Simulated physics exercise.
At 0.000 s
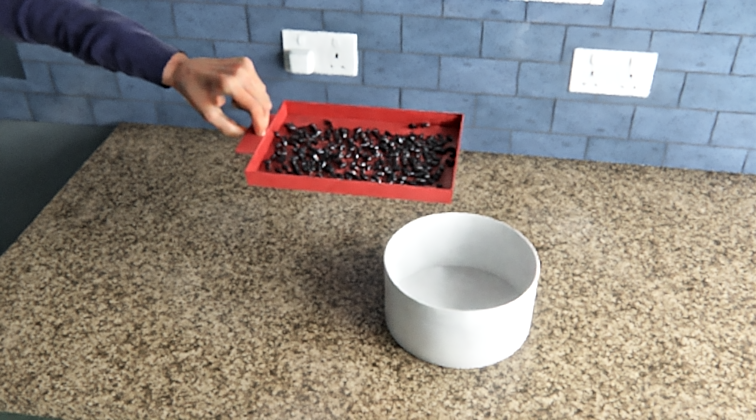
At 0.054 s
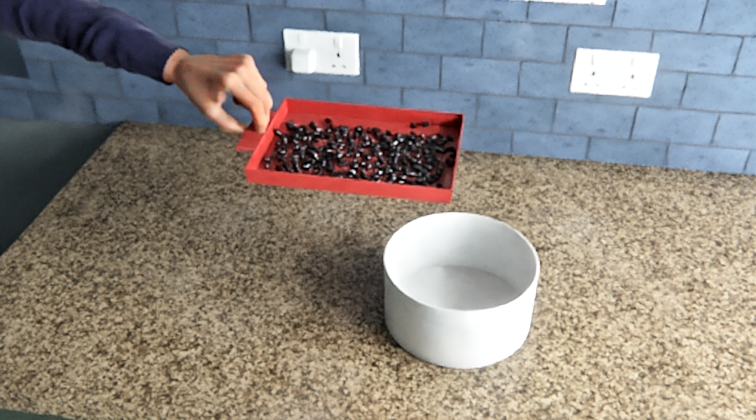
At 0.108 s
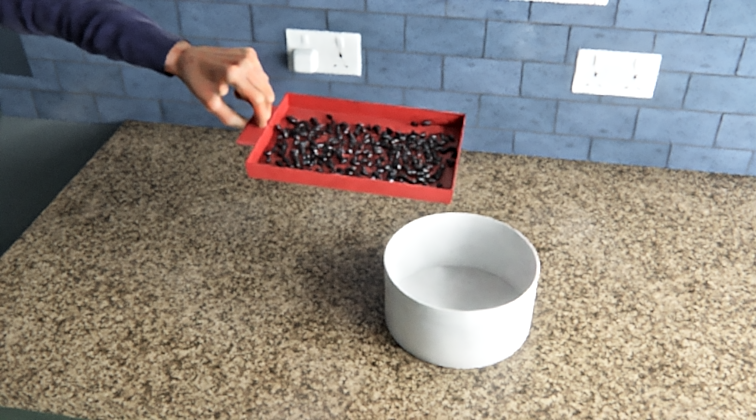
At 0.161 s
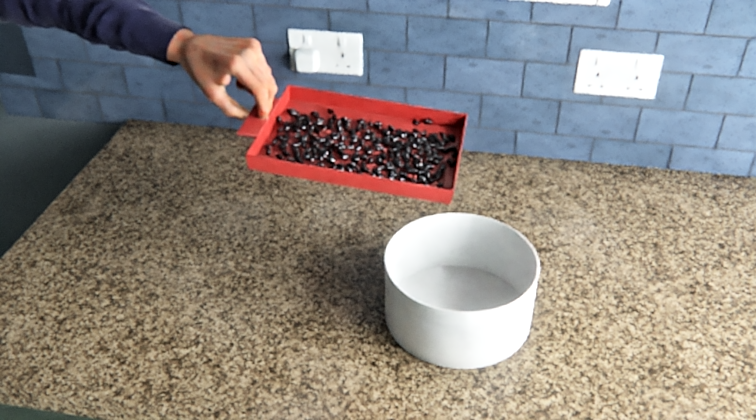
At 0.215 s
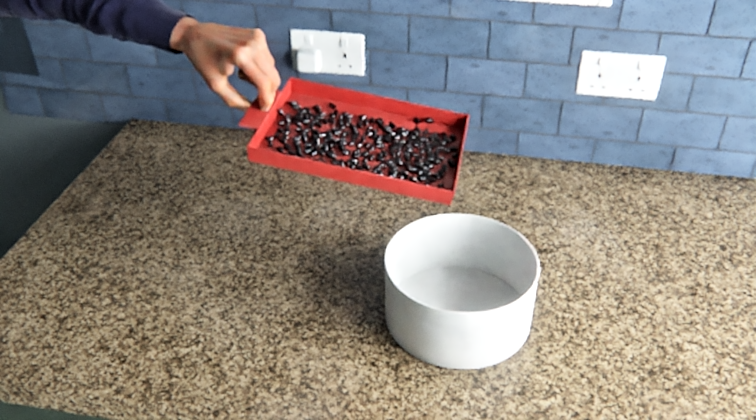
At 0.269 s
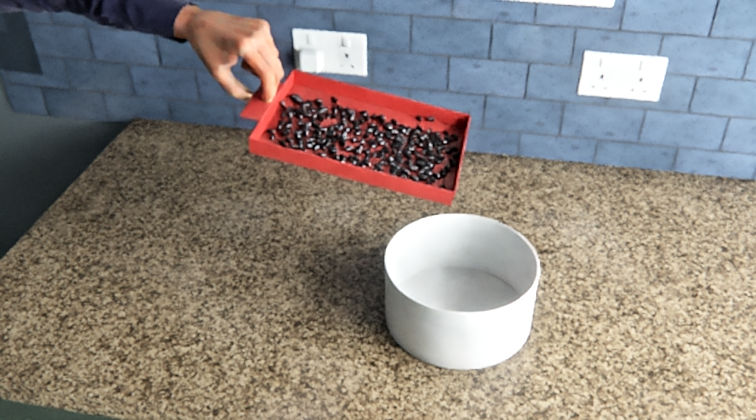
A hand slowly tilts a red tray of black beans beside a white pot.
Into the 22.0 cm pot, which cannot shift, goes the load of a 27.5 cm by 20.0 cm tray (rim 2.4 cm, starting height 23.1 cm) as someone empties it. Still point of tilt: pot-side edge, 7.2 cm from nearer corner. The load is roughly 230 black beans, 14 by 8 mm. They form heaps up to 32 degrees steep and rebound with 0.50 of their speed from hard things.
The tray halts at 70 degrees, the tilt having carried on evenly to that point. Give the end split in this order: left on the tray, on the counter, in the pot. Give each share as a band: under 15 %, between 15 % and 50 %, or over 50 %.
Shares by band: Tray over 50 %, counter under 15 %, pot between 15 % and 50 %.
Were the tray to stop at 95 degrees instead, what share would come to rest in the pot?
About 70 in a hundred would end up in the pot.
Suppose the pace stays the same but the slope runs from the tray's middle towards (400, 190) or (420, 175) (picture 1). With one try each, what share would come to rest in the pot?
The share comes to about 70 in a hundred, then about 55 in a hundred.
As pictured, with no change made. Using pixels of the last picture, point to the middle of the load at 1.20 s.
Somewhere about (440, 137) in the last view.
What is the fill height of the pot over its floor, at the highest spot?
It reaches roughly 1.0 cm.
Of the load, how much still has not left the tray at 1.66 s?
Load share: Around 95%.
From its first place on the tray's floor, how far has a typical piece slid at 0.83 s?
Displacement on the tray: About 6 cm.
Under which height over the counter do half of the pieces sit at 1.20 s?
Some 28 cm.
After 0.83 s, tilt 39 degrees; the tray holds 100 %, the pot 0 %.
Then, at 1.20 s, tilt 58 degrees; the tray holds 100 %, the pot 0 %.
Then, at 1.66 s, tilt 70 degrees; the tray holds 95 %, the pot 0 %.
By 3.4 s all is still; tray 65 %, counter 5 %, pot 30 %.
